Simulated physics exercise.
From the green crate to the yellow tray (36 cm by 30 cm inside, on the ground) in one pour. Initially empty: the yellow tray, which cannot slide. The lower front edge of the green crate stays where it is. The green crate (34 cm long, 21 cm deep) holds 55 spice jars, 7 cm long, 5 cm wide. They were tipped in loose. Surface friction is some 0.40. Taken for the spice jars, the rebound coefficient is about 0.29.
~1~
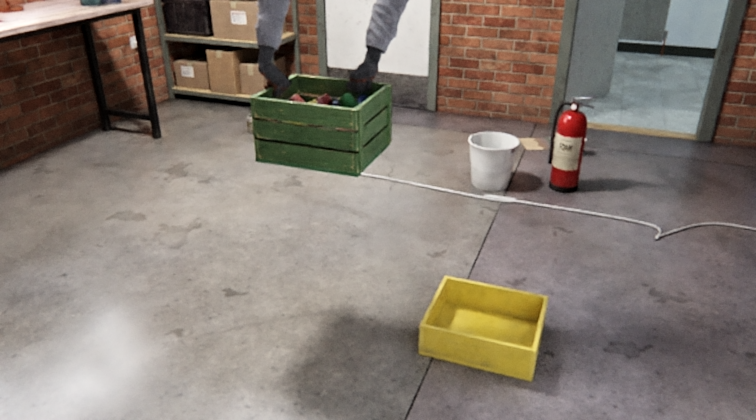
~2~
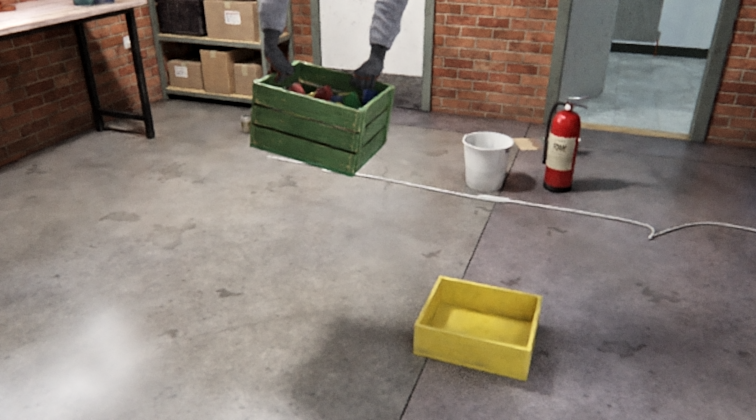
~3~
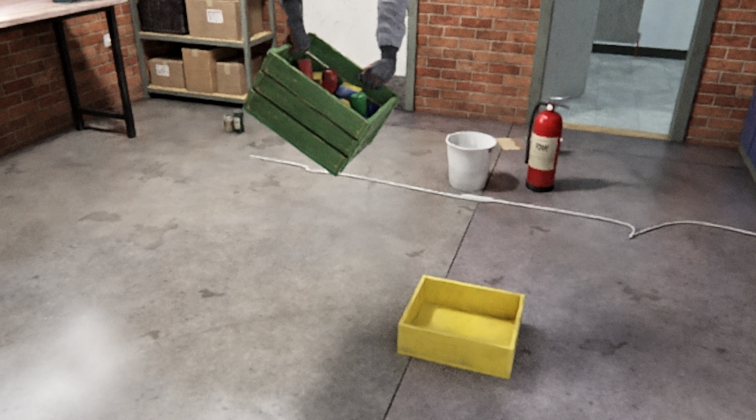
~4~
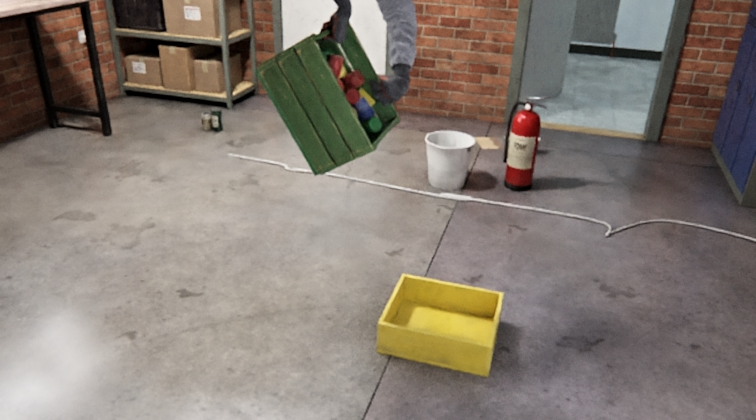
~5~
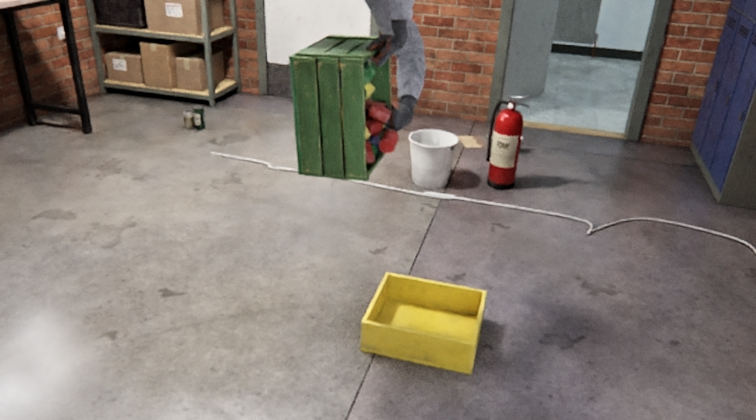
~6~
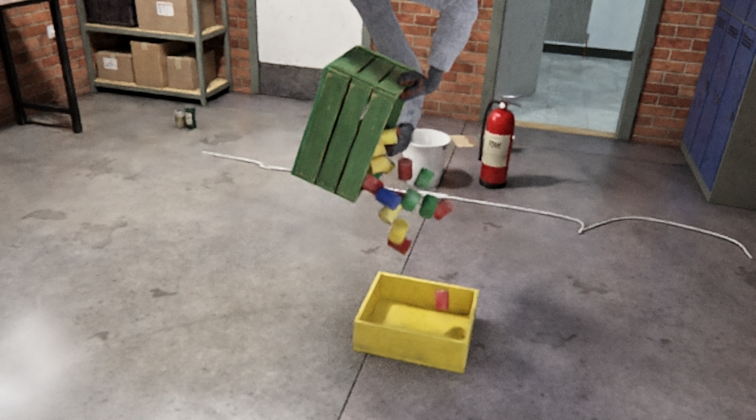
The clip opens on gloved hands holding a green crate of colourful jars on a concrete floor, with an empty yellow tray nearer the camera. The hands lift and tilt the crate steadily onto its side, then past it, and jars tumble out towards the tray as the view pans slightly right.
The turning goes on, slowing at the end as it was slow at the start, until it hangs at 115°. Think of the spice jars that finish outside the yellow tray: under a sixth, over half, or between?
When it's all done, just a few of them have landed outside the yellow tray.
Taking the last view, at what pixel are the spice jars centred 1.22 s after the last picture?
(422, 316).
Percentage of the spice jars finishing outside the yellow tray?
Somewhere close to 5 per cent, I reckon.
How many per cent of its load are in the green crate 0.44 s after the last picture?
Roughly 15 per cent of the load.
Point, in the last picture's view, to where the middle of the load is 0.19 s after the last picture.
I'd put the middle close to (392, 183) in the last view.
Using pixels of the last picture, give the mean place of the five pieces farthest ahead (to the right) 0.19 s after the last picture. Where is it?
(458, 309).
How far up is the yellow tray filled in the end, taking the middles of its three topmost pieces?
That is close to 12 centimetres.
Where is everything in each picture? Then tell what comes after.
In the first picture (we follow the rim corner now nearest the camera; the camera pans a little), green crate at (353, 109); yellow tray at (532, 349); tilt 0°; nothing out yet.
Green crate at (358, 110); tilt 9°, in the second picture.
Green crate at (367, 120); tilt 31°, in the third picture.
Green crate at (372, 145); tilt 59°, in the fourth picture.
Green crate at (366, 176); tilt 87°; 1 out, the lowest jar at (389, 141), in the fifth picture.
Green crate at (356, 199); yellow tray at (464, 342); tilt 108°; 11 out, the lowest jar at (442, 301), in the sixth picture.
Then, 0.19 s after the last picture, tilt 115°; 22 still in the green crate, 10 in the yellow tray and 23 in the air.
Then, 0.44 s after the last picture, tilt 115°; 7 still in the green crate, 32 in the yellow tray and 16 in the air.
Then, 0.78 s after the last picture, tilt 115°; 1 still in the green crate, 47 in the yellow tray, 1 outside the yellow tray and 6 in the air.
When it is over (1.22 s after the last picture), 53 in the yellow tray and 2 outside the yellow tray. Asked share, 2 of 55, 4 per cent.
